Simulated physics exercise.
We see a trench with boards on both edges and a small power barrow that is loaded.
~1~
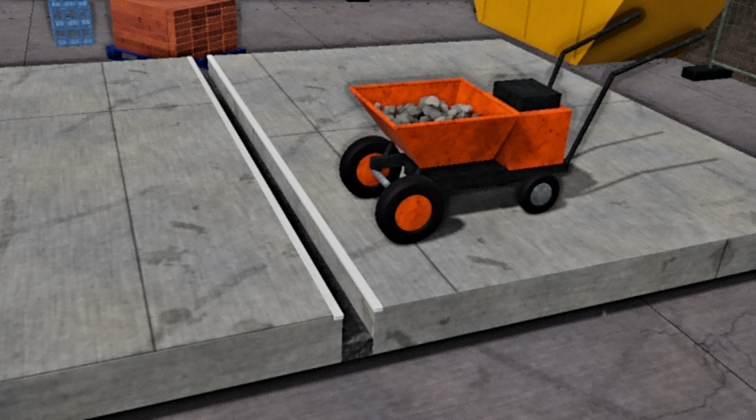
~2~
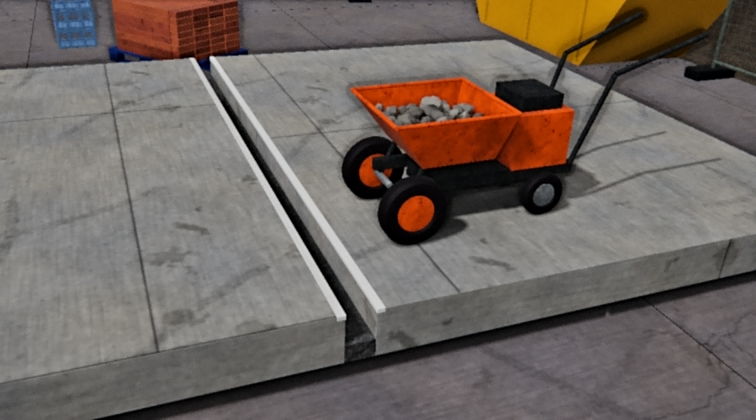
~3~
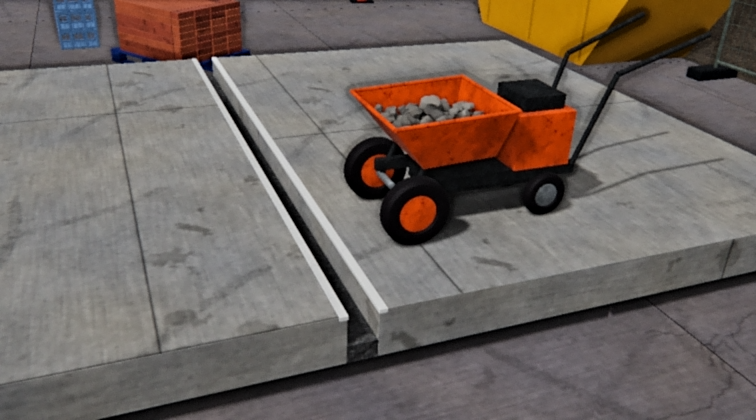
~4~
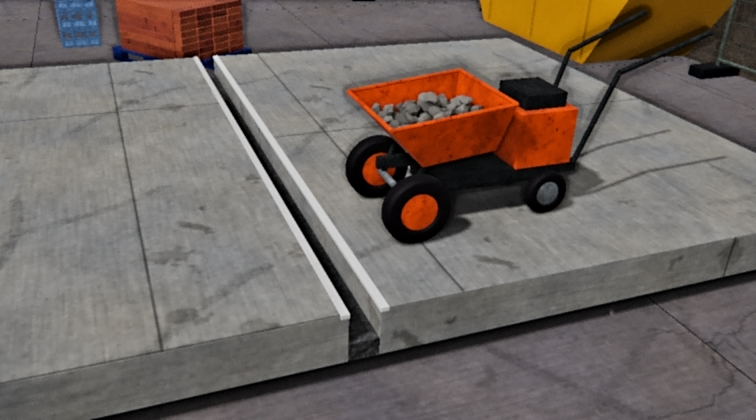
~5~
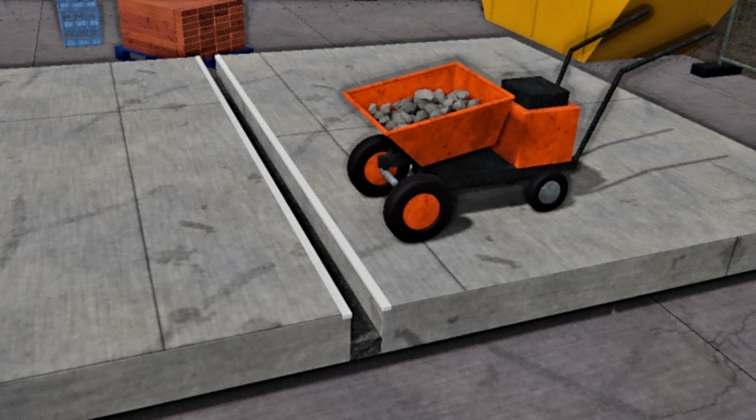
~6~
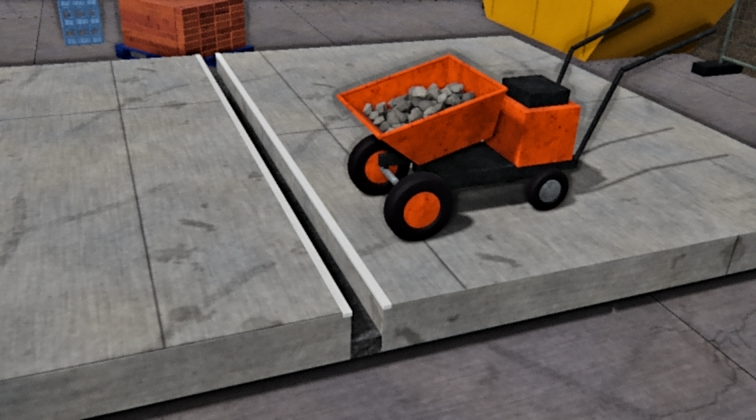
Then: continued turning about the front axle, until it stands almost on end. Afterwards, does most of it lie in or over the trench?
No - the load will chiefly settle outside the trench.
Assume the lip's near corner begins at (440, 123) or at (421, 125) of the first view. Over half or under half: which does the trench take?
To start, the greater share; after that, the greater share.
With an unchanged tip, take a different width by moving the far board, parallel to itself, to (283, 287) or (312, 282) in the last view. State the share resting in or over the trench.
100 %, then 60 %.
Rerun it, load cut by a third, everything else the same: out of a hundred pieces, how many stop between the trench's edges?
Estimated share: Near 30 in a hundred.
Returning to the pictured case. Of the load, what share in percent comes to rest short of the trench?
That share comes out near 0 in a hundred.
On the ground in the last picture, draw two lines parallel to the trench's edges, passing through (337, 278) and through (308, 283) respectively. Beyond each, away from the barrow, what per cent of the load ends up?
I reckon some 70 per cent and some 50 per cent.
Soon after the last picture, skip tipped steeply; all in the skip.
A little later, skip tipped right over; most in the skip; a stray few in or heaped over the trench; a small part beyond it; a stray few falling.
Later still, skip tipped right over; a small part in the skip; a small part in or heaped over the trench; about two thirds beyond it.
At rest, skip tipped right over; a small part in the skip; about a quarter in or heaped over the trench; about two thirds beyond it.
